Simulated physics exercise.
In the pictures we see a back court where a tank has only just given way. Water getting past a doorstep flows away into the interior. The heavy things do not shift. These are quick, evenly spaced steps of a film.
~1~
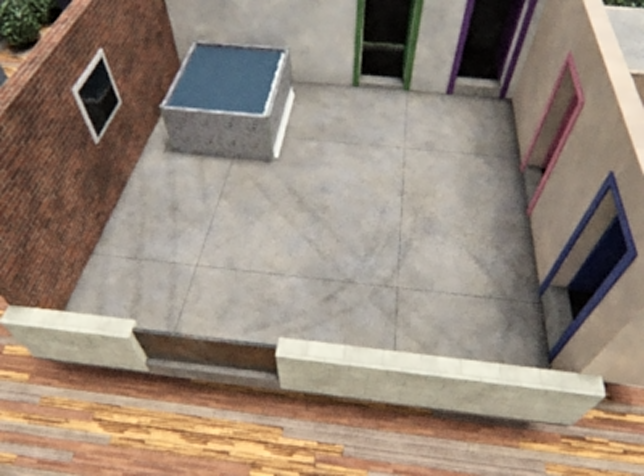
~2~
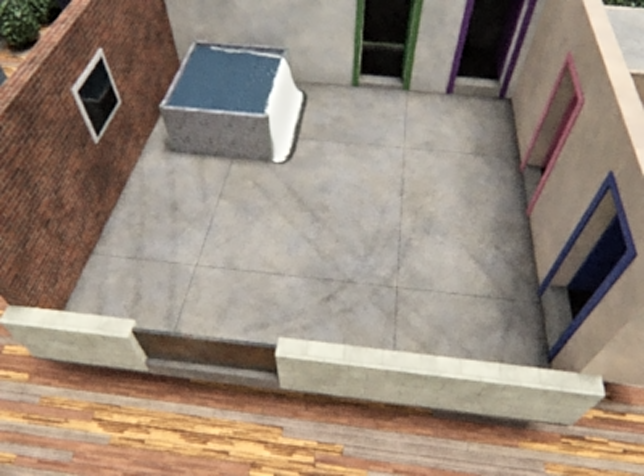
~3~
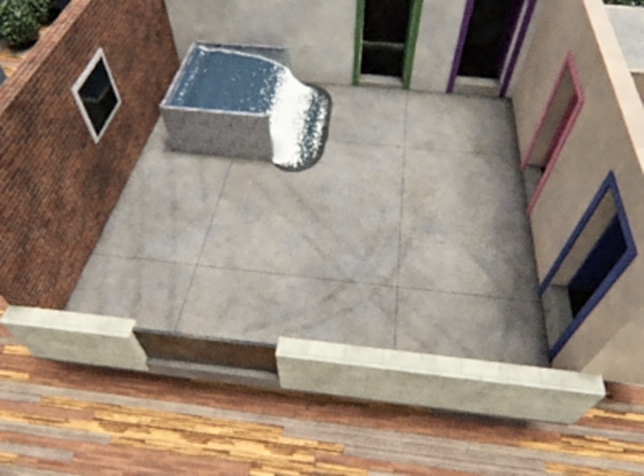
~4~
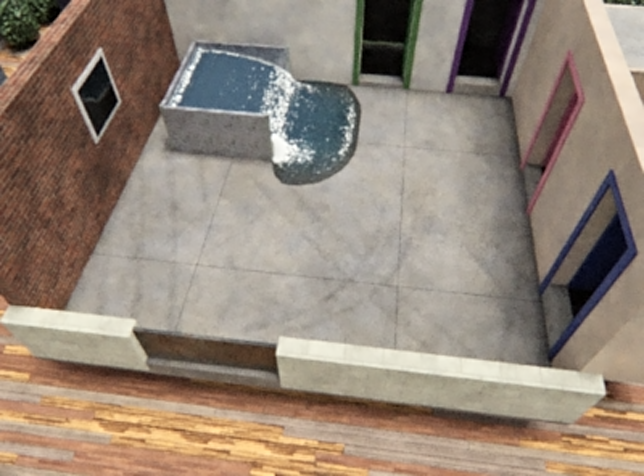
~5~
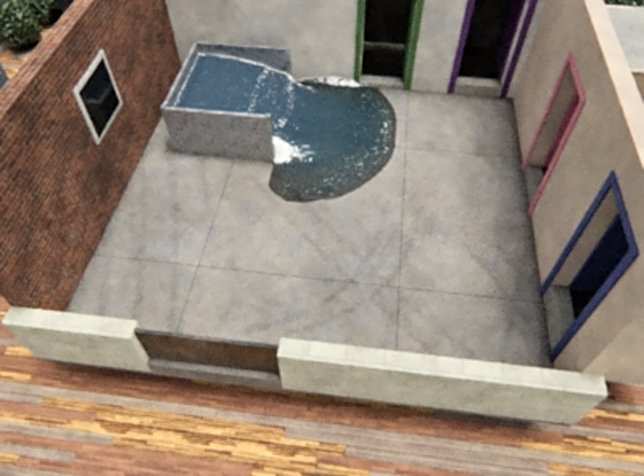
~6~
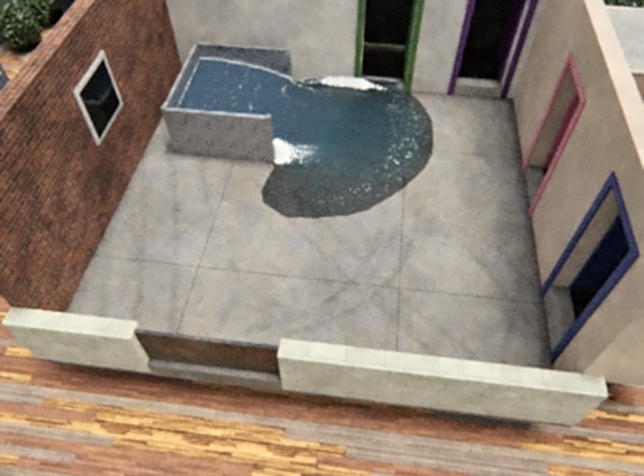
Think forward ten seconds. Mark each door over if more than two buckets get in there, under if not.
Green door - over; purple door - over; pink door - over; blue door - under.
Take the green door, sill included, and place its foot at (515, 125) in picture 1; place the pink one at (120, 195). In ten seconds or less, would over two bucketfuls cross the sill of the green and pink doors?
Green door: Exceeds the limit. Pink door: Falls short.
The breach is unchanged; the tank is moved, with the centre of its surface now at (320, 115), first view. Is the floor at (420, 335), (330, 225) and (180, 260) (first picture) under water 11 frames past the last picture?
First spot bare, second bare, third bare.
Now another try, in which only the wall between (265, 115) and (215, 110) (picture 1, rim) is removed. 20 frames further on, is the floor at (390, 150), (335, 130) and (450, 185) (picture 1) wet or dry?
Untouched, untouched, untouched.
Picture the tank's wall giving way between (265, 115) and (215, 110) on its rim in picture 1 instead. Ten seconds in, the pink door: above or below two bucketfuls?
Pink door: Falls short.
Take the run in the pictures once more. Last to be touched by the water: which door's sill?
It's the blue door.
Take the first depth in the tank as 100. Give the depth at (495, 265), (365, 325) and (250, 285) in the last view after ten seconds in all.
Some 8, 8 and 6 in a hundred.
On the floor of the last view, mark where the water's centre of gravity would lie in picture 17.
Roughly (388, 143) in the last picture.
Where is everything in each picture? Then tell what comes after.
In the first frame, still water in the water tank at (229, 80).
In the second frame, water pours out at (279, 108) and has run to (295, 91).
In the third frame, the front is at (299, 168), out from the gap at (279, 111).
In the fourth frame, water pours out at (279, 112) and has run to (338, 84).
In the fifth frame, the front is at (388, 108), out from the gap at (280, 114).
In the sixth frame, the front is at (429, 141), out from the gap at (281, 116).
A moment on, water covers 45 % of the floor; the green door under two buckets in, the purple door wet at the sill, nothing in, the pink door under two buckets in, the blue door not reached.
Next, water covers 55 % of the floor; the green door over two buckets in, the purple door under two buckets in, the pink door over two buckets in, the blue door wet at the sill, nothing in.
Then, water covers 55 % of the floor; the green door over two buckets in, the purple door over two buckets in, the pink door far over two buckets in, the blue door wet at the sill, nothing in.
Later, water covers 85 % of the floor; the green door over two buckets in, the purple door over two buckets in, the pink door far over two buckets in, the blue door wet at the sill, nothing in.
In the end, water covers 95 % of the floor; the green door over two buckets in, the purple door over two buckets in, the pink door far over two buckets in, the blue door wet at the sill, nothing in.
